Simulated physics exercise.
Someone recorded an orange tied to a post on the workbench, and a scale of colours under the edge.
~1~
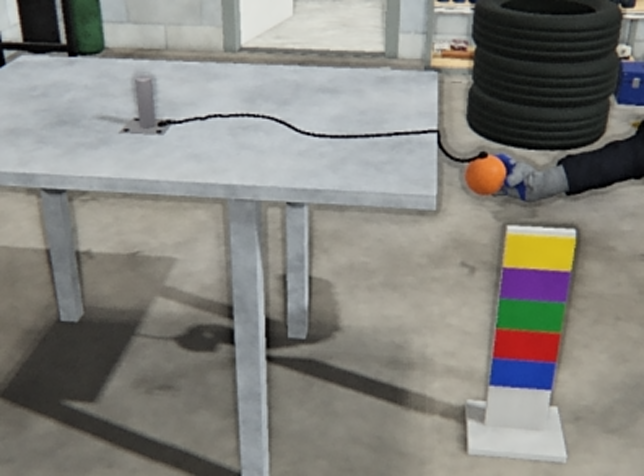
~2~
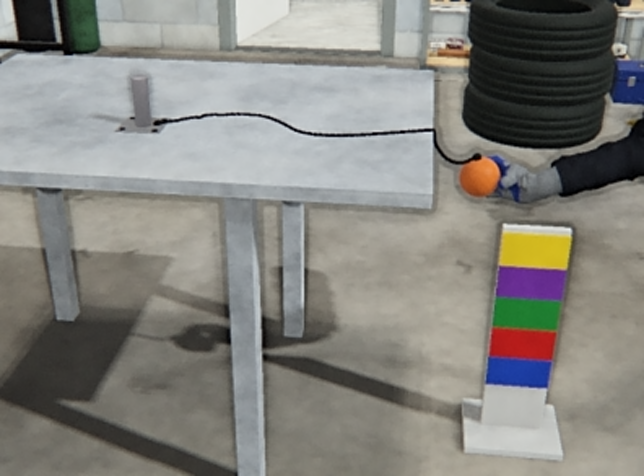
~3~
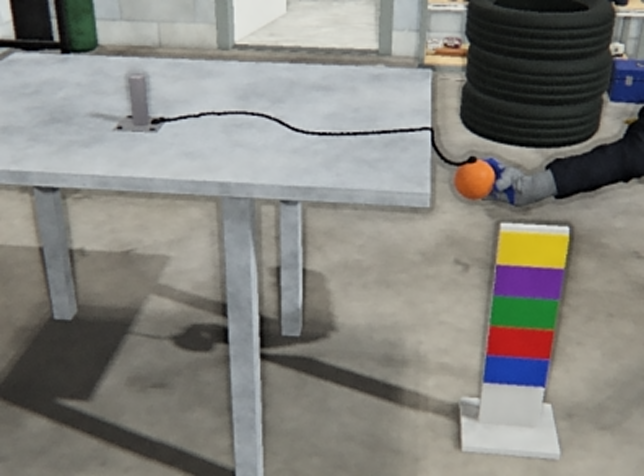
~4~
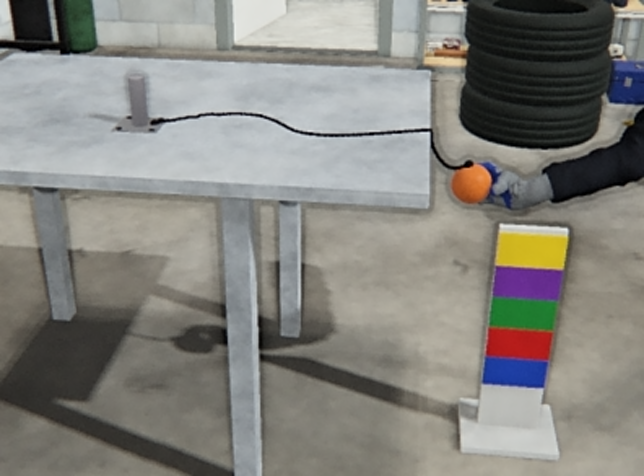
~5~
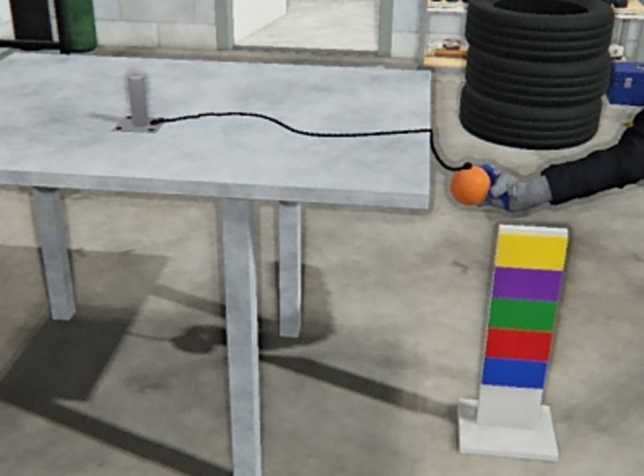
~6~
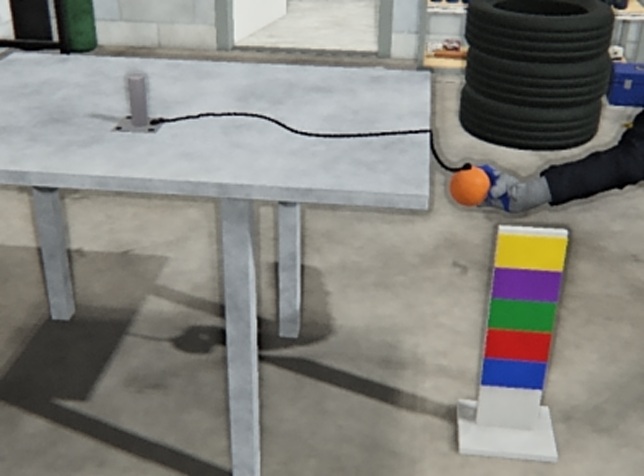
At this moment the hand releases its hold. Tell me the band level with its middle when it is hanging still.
That is the yellow band.
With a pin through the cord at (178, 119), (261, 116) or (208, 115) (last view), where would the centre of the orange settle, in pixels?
Going try by try, I'd put it close to (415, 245), then (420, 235), and finally (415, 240).
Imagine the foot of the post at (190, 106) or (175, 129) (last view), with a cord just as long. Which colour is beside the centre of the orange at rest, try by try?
Try one - purple; try two - purple.
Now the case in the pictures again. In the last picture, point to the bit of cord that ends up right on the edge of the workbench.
Roughly (391, 134).
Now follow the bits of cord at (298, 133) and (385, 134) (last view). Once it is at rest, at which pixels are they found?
The first one ends up at (333, 130) and the second one at (422, 132).
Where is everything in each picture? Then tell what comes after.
In the first frame, orange (486, 175); yellow (539, 254); purple (535, 286); green (530, 317); red (526, 347); blue (522, 375).
In the second frame, orange (479, 177); cord through (188, 119) (250, 115) (293, 129) (357, 135) (425, 131).
In the third frame, orange (475, 179).
In the fourth frame, orange (471, 184); cord through (185, 118) (247, 115) (290, 129) (354, 135) (422, 131).
In the fifth frame, orange (470, 185).
In the sixth frame, orange (470, 186); cord through (185, 118) (247, 115) (289, 129) (353, 136) (421, 132).
Early on, orange near (440, 238); level with yellow.
Midway, orange near (412, 250); level with yellow.
Near the end, orange near (406, 249); level with yellow.
Finally, orange near (417, 250); level with yellow. Its centre hangs level with the yellow band.
